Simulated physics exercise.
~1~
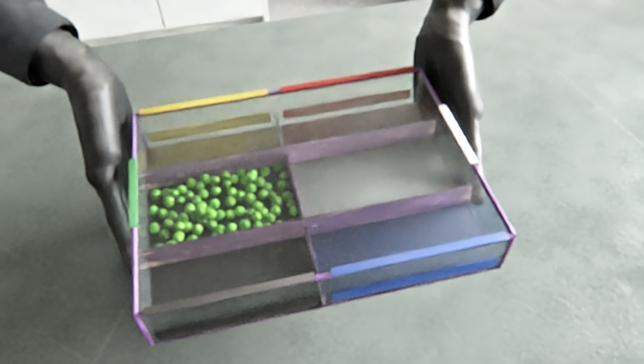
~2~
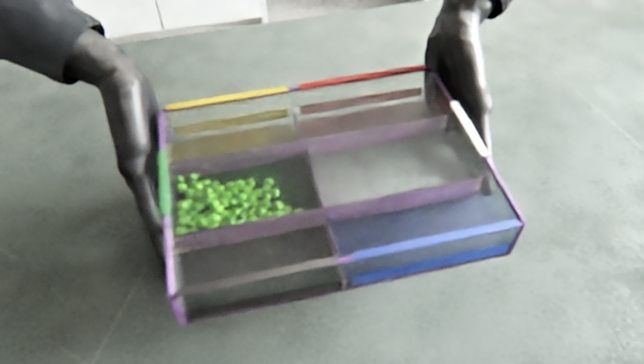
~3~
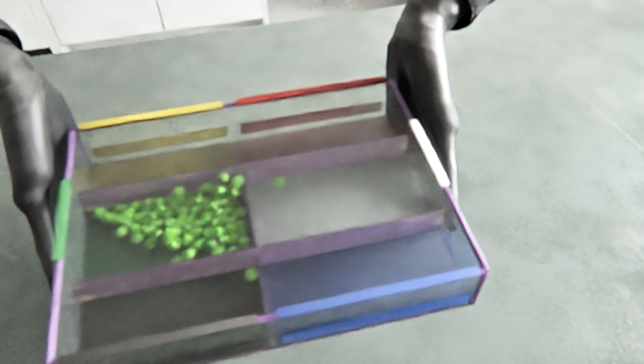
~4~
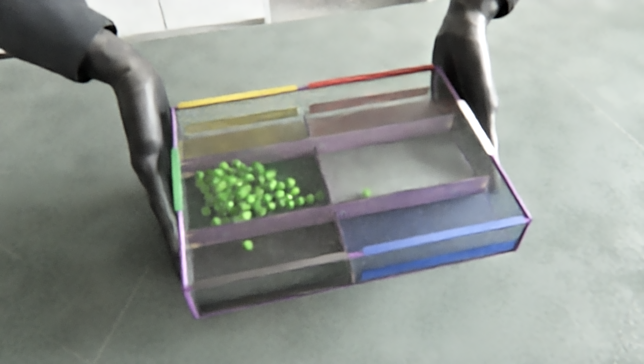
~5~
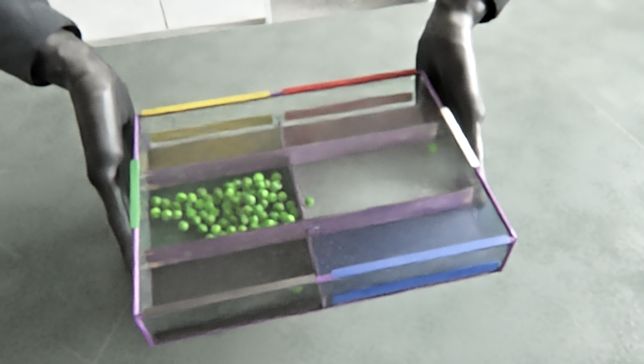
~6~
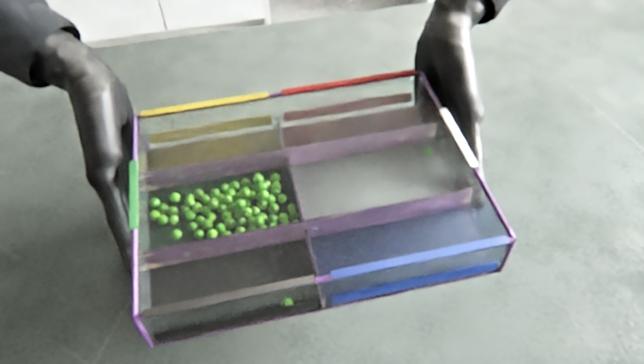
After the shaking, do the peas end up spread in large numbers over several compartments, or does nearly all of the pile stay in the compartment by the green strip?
Nearly all of the peas stay in the compartment by the green strip. Only a few stray into other compartments, and none of those holds a large share.
Two dark hands shake a divided box, and a few green peas hop into other compartments.
